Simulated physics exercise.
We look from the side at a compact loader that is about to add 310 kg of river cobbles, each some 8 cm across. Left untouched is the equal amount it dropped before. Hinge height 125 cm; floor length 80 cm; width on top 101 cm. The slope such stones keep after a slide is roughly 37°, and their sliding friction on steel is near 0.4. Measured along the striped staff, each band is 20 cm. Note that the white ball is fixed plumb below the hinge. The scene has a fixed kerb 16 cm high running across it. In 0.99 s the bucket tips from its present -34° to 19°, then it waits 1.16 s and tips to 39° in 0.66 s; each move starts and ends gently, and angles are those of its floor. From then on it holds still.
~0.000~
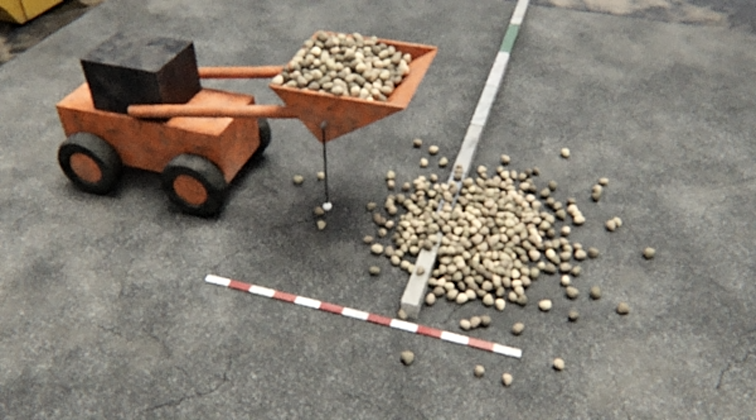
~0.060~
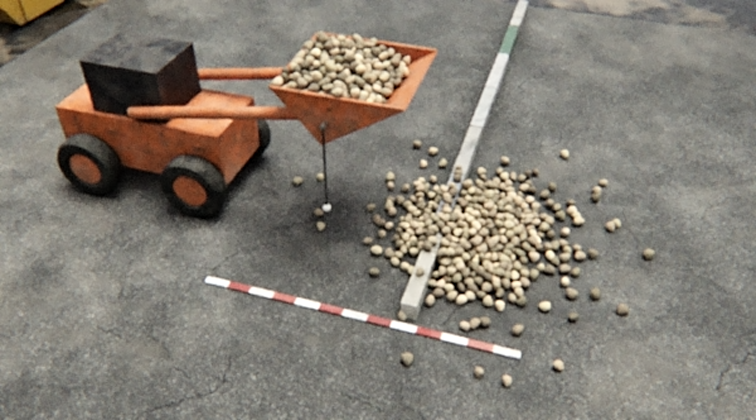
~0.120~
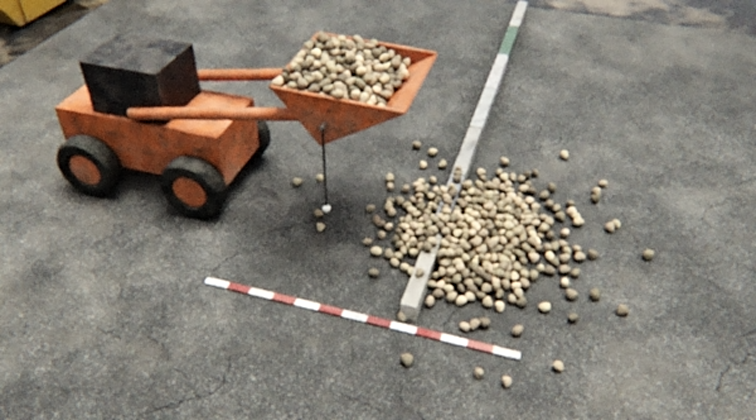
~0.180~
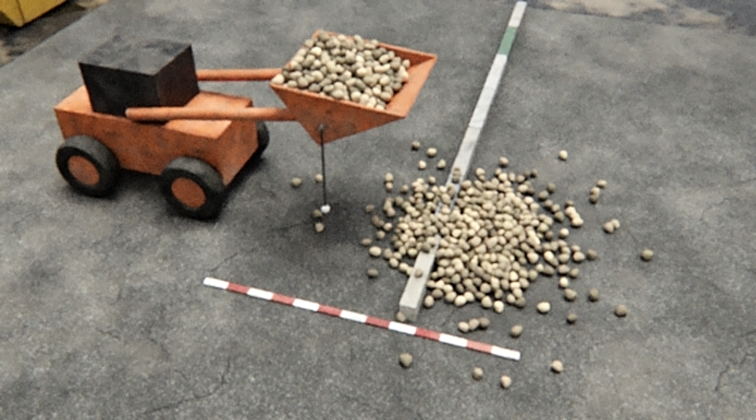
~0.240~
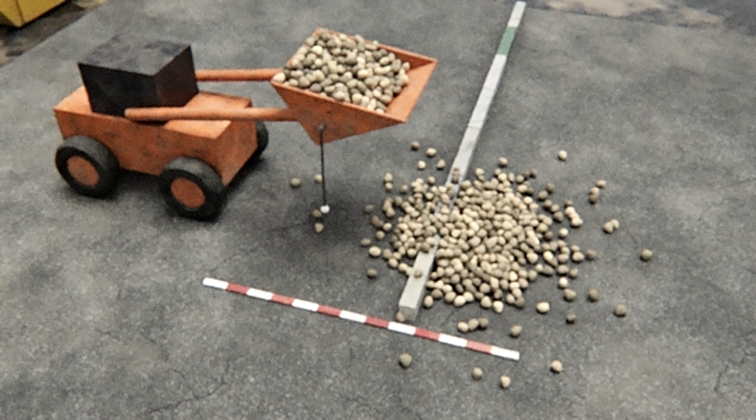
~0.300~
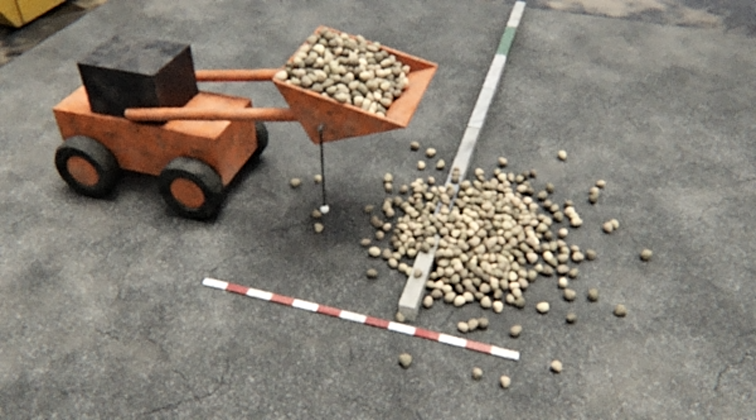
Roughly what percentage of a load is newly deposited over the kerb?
Around 49 per cent of a load is newly deposited there.
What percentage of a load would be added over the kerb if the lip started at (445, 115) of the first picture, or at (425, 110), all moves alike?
The first would add around 95 per cent, the second around 80 per cent.
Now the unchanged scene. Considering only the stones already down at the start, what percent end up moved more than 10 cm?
About 5 %.
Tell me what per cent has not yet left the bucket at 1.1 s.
Roughly 95 per cent of its load.
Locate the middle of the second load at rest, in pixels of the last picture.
I'd point to about (446, 219).
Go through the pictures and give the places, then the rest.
Lip at (404, 108), floor tilted -34°, highest stones at (338, 47). The earlier load is highest near (442, 213), 21 cm above ground level, 22 % on this side of the kerb, 78 % over the kerb, in the first frame.
The bucket is at -33°, its lip at (404, 110); the top of the load is at (332, 47); the stones move at 0.1 m/s on average, in the second frame.
Lip at (405, 113), floor tilted -32°, highest stones at (329, 46); the stones move at 0.1 m/s on average, in the third frame.
Lip at (405, 117), floor tilted -29°, highest stones at (324, 43); the stones move at 0.2 m/s on average, in the fourth frame.
The bucket is at -26°, its lip at (405, 121); the top of the load is at (321, 42); the stones move at 0.2 m/s on average, in the fifth frame.
The bucket is at -22°, its lip at (406, 127); the top of the load is at (323, 40); the stones move at 0.3 m/s on average, in the sixth frame.
After 0.7 s the floor is at 11°; in per cent of one load, 100 in the bucket, 22 on this side of the kerb, 78 over the kerb; the foremost stones are at (608, 239).
After 1.1 s the floor is at 19°; in per cent of one load, 96 in the bucket, 26 on this side of the kerb, 78 over the kerb; the foremost stones are at (608, 239).
After 3.3 s the floor is at 39°; in per cent of one load, 0 in the bucket, 73 on this side of the kerb, 128 over the kerb; the foremost stones are at (623, 275).
After 5.8 s the floor is at 39°; in per cent of one load, 0 in the bucket, 73 on this side of the kerb, 128 over the kerb; the foremost stones are at (623, 275). Net gain over the kerb, 49.
